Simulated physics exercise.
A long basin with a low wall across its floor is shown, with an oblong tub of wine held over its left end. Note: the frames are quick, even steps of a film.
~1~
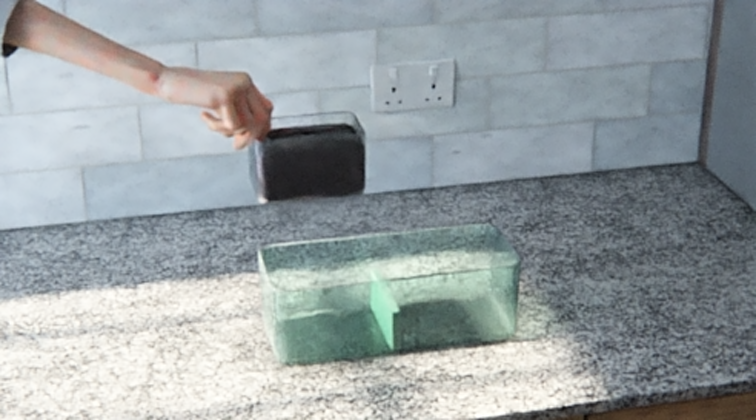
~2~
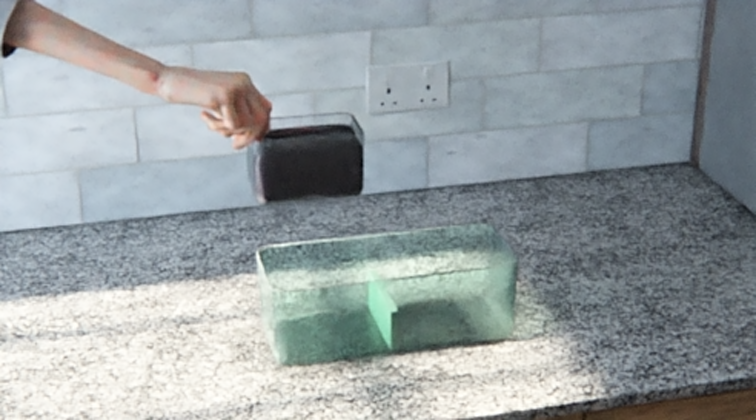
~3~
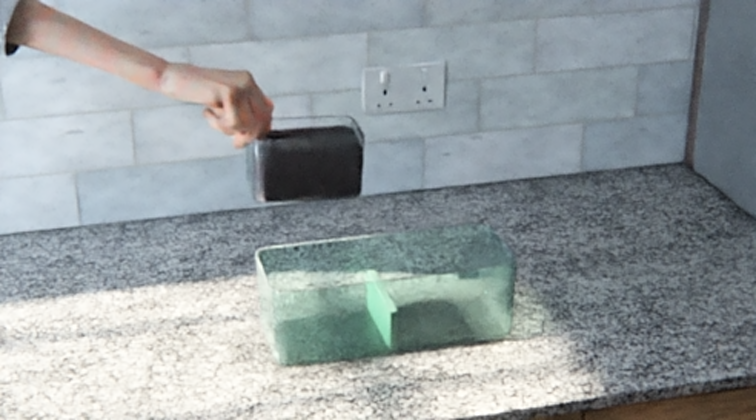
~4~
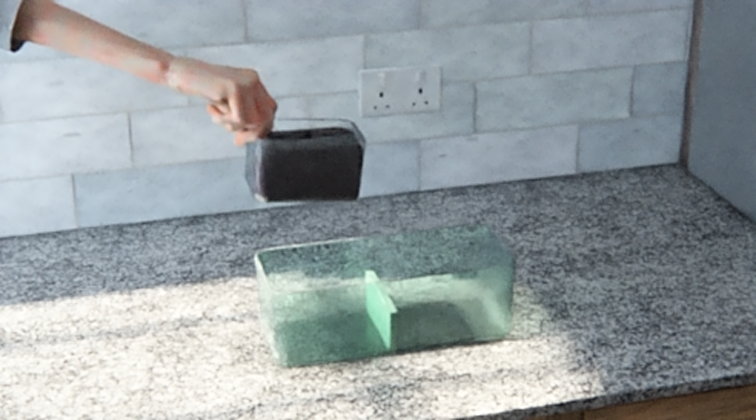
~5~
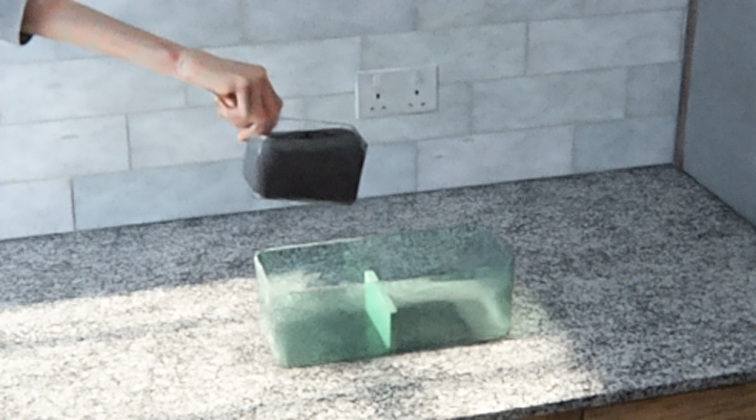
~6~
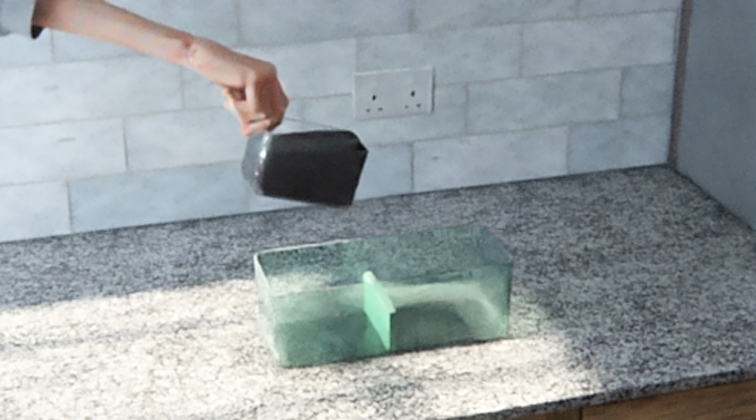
A hand held a clear tub of dark liquid above a long, pale green basin with a low divider across its floor, then slowly tilted the tub so its right side dipped lower.
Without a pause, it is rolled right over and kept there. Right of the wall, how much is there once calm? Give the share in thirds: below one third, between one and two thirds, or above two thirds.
The portion right of the wall will surpass two thirds.
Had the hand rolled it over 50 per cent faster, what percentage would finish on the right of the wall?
I'd estimate some 75 percent.
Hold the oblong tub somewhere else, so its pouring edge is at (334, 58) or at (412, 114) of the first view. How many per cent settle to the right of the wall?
Close to 70 % for the first start and close to 95 % for the second.
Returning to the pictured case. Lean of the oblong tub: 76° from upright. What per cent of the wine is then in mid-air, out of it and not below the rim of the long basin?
Near 35 parts in a hundred.
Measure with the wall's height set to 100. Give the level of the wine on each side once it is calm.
About 10 left, about 50 right.
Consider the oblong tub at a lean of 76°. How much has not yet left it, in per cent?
Roughly 40 percent.
A moment on, the oblong tub is tipped on its side and 38 per cent is still to pour, 1 is left of the wall and 26 right of it.
Next, the oblong tub is tipped right over and 5 per cent is still to pour, 10 is left of the wall and 78 right of it.
Then the oblong tub is tipped right over and 0 per cent is still to pour, 21 is left of the wall and 78 right of it.
Later the oblong tub is tipped right over and 0 per cent is still to pour, 21 is left of the wall and 78 right of it.
In the end 21 per cent lies left of the wall, 78 right of it and 1 outside.
